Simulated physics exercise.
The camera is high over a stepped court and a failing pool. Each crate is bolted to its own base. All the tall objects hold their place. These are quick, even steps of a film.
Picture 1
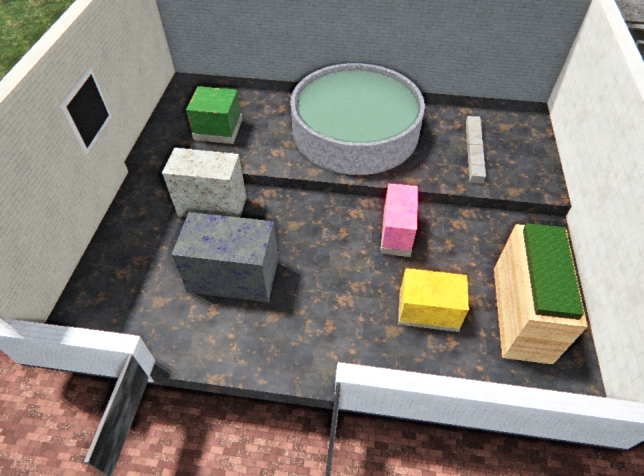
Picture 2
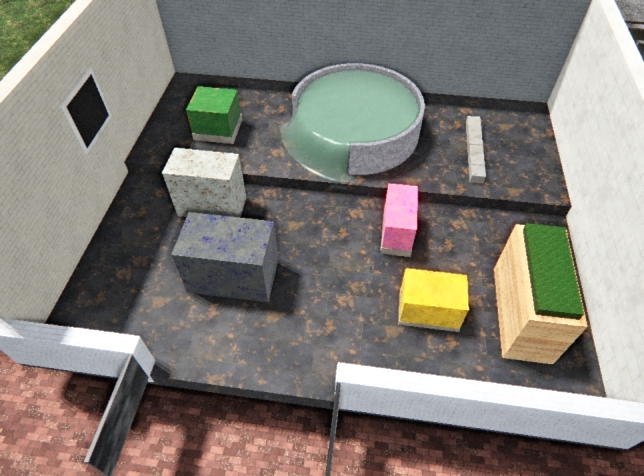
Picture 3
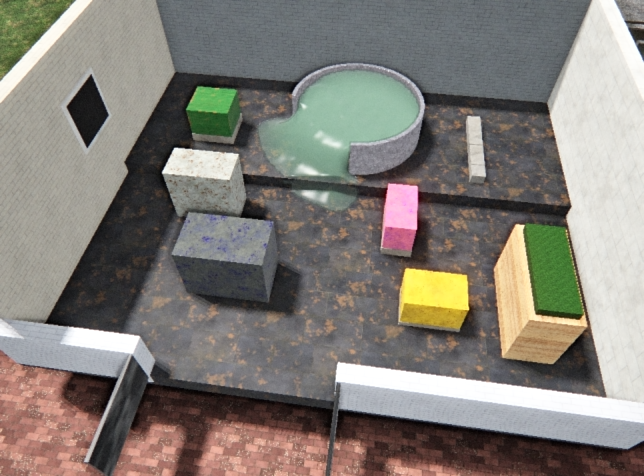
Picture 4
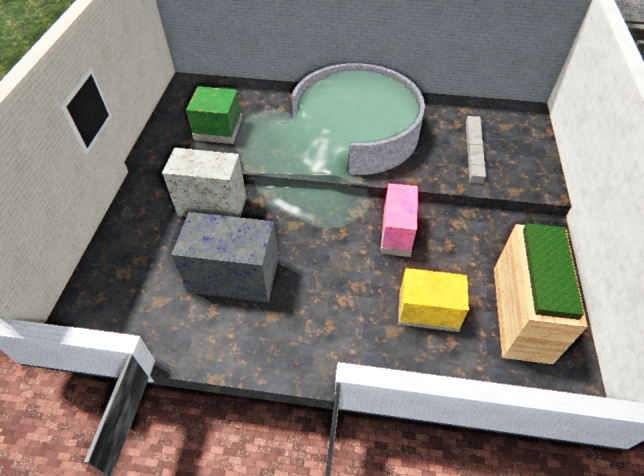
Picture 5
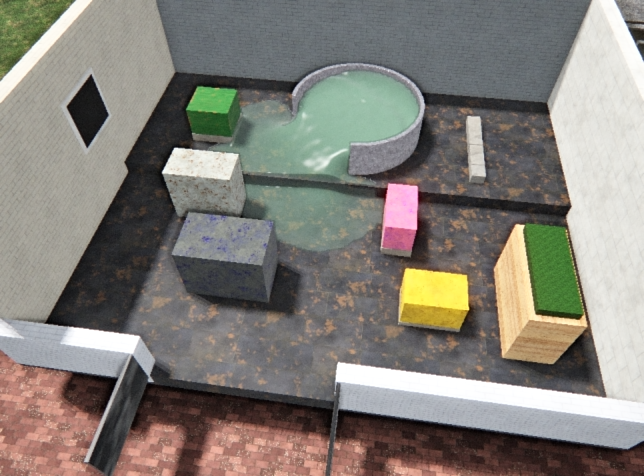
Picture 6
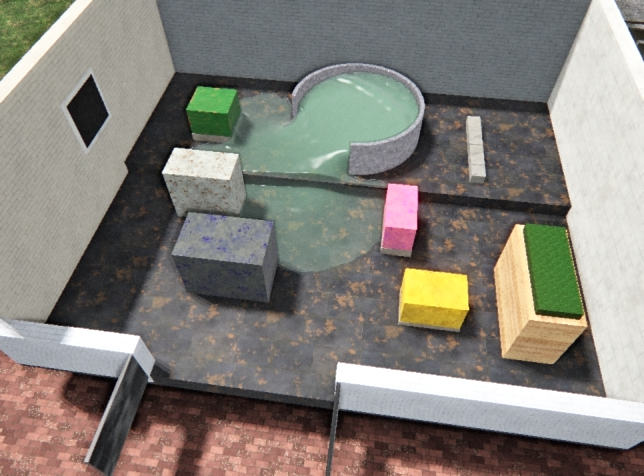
The round pool stood full of still green water until its front left side opened, and water poured out, spread left toward the green block, and ran down the step between the grey and pink blocks.
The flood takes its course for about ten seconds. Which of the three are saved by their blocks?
The green crate is soaked; the yellow crate is soaked; the pink crate keeps dry.
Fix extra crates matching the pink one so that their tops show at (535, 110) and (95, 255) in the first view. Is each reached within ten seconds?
One after the other: Remains dry, is topped.
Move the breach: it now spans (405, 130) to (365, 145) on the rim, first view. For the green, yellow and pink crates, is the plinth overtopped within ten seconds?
My reading: The green crate escapes it; the yellow crate is topped; the pink crate ends up wet.
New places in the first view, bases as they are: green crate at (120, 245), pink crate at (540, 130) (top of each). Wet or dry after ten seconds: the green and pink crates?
In short: The green crate gets wet; the pink crate stays dry.
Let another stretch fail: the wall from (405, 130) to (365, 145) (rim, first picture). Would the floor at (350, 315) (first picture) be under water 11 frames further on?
At that place: Wet.
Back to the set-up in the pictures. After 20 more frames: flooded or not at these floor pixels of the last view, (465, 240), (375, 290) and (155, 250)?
In turn: Dry, under water, awash.
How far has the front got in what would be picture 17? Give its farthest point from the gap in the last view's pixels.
Around (58, 300).
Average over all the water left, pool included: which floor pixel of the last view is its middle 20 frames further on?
Roughly at (255, 198).
A moment on, water covers 30 % of the floor; the green crate water round its plinth, the yellow crate not reached, the pink crate water round its plinth.
Next, water covers 40 % of the floor; the green crate water round its plinth, the yellow crate water round its plinth, the pink crate water round its plinth.
Then, water covers 50 % of the floor; the green crate water round its plinth, the yellow crate water round its plinth, the pink crate water round its plinth.
Later, water covers 70 % of the floor; the green crate water round its plinth, the yellow crate water round its plinth, the pink crate water round its plinth.
In the end, water covers 80 % of the floor; the green crate was topped, the yellow crate was topped, the pink crate stayed above the water.
